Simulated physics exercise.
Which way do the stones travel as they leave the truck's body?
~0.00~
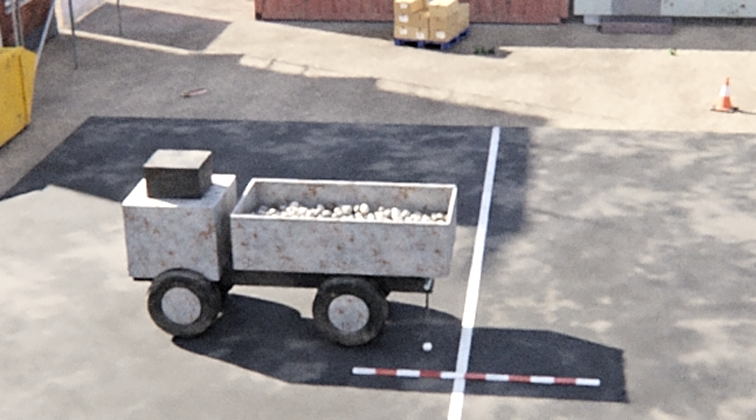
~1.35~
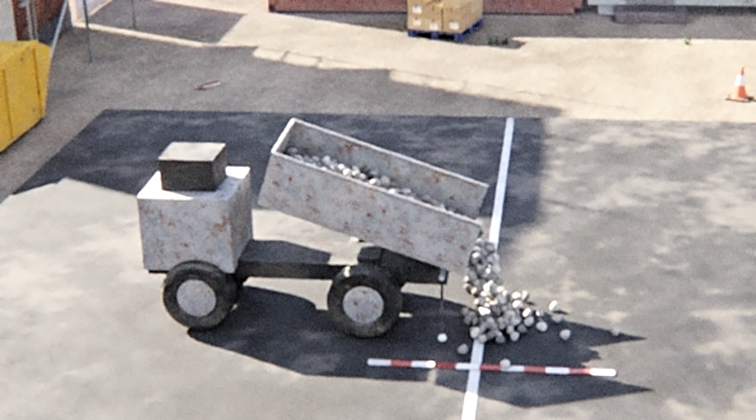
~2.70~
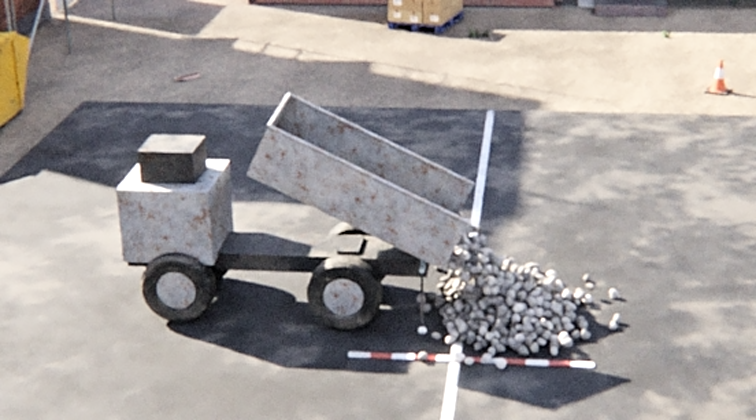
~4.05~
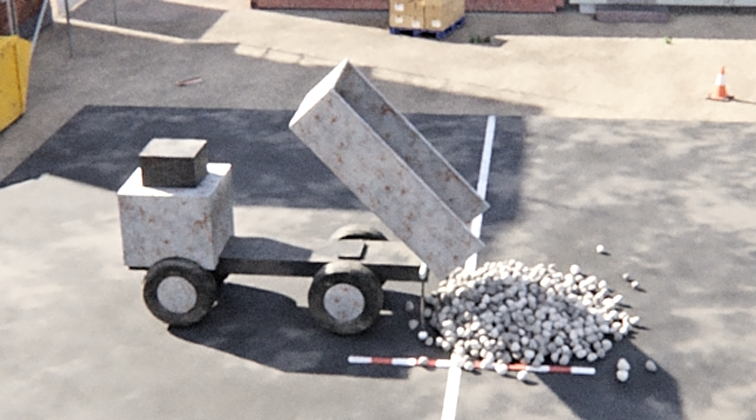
They move to the right, sliding down off the rear end of the body and spreading mostly past the white line.
